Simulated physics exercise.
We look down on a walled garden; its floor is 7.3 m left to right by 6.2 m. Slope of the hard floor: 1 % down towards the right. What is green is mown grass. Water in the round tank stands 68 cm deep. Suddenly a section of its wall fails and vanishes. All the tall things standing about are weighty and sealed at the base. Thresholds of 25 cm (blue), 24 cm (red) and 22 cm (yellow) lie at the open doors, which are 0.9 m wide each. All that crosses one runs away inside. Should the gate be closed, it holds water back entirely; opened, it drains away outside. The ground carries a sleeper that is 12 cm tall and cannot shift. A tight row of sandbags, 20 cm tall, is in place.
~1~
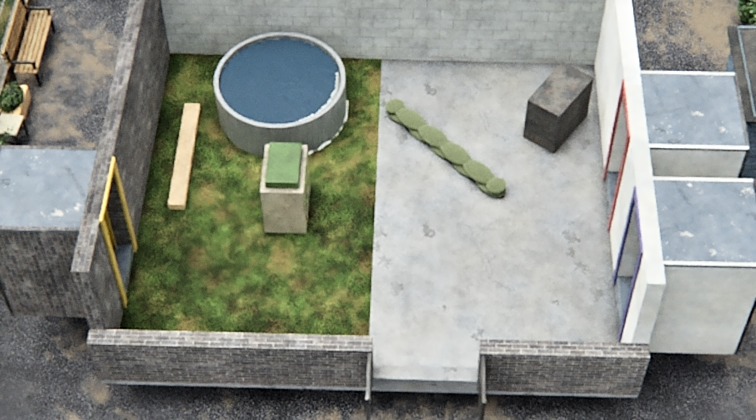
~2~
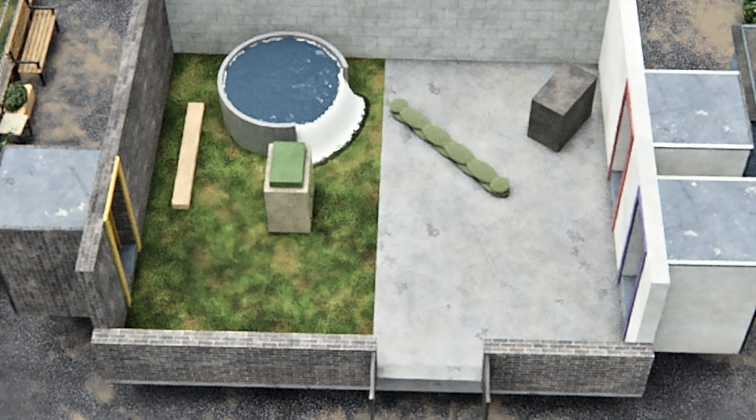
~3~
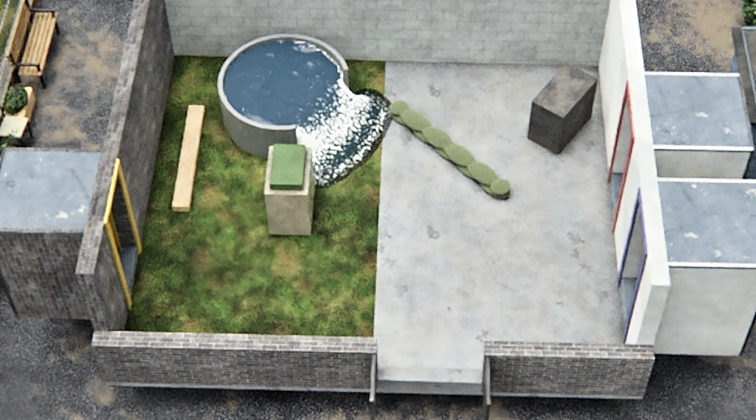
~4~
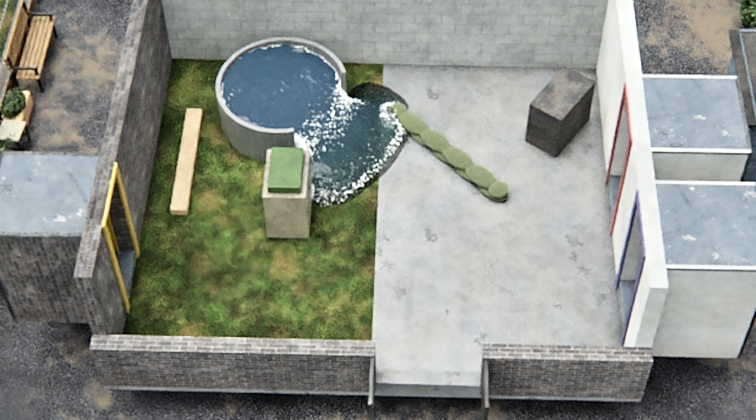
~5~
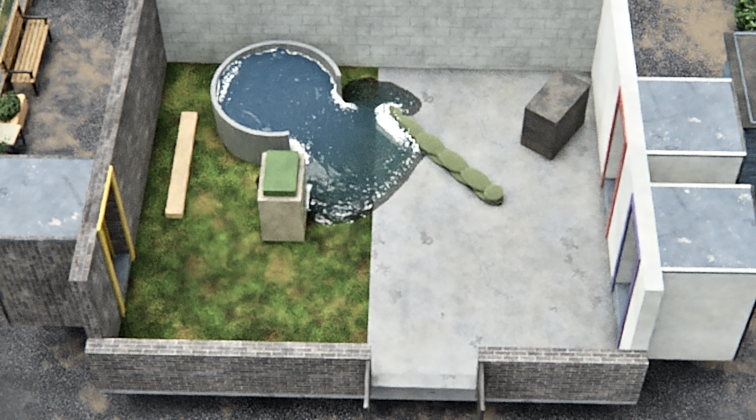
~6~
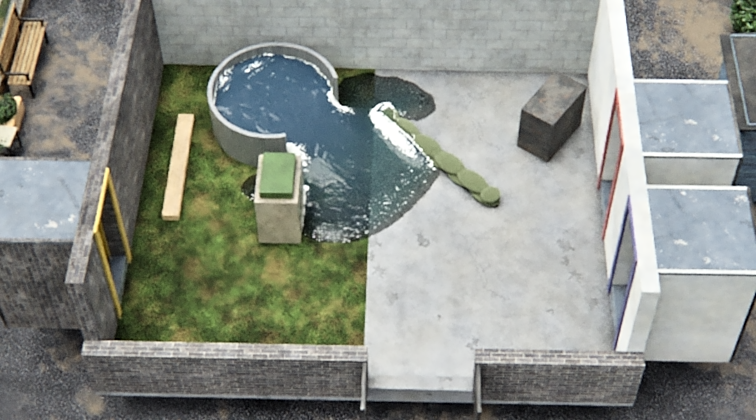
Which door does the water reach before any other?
The blue door.
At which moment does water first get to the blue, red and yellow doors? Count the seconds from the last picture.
Blue 1.4 s, red 2.4 s, yellow not within the 10 s.
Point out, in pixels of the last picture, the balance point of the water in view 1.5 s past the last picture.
The water is centred near (369, 176).
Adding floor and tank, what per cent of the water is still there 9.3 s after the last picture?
Share still there: About 84 %.
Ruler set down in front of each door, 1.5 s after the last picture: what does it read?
In cm: Blue 16, red 0, yellow 0.
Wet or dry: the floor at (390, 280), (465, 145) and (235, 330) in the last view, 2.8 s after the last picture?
Going through the three points: Awash, then not yet touched, then not yet touched.
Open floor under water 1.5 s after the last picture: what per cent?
50 %.
A moment later water covers 30 % of the floor and is deepest (31 cm) near (380, 131); blue door not reached, red door not reached, yellow door not reached.
Soon after water covers 50 % of the floor and is deepest (23 cm) near (380, 131); blue door reached 1.4 s after the last picture, red door not reached, yellow door not reached.
Next water covers 60 % of the floor and is deepest (30 cm) near (597, 379); blue door reached 1.4 s after the last picture, red door reached 2.3 s after the last picture, yellow door not reached.
Later on water covers 70 % of the floor and is deepest (20 cm) near (586, 136); blue door reached 1.4 s after the last picture, red door reached 2.3 s after the last picture, yellow door not reached.
At the end water covers 75 % of the floor and is deepest (10 cm) near (456, 141); blue door reached 1.4 s after the last picture, red door reached 2.3 s after the last picture, yellow door not reached.
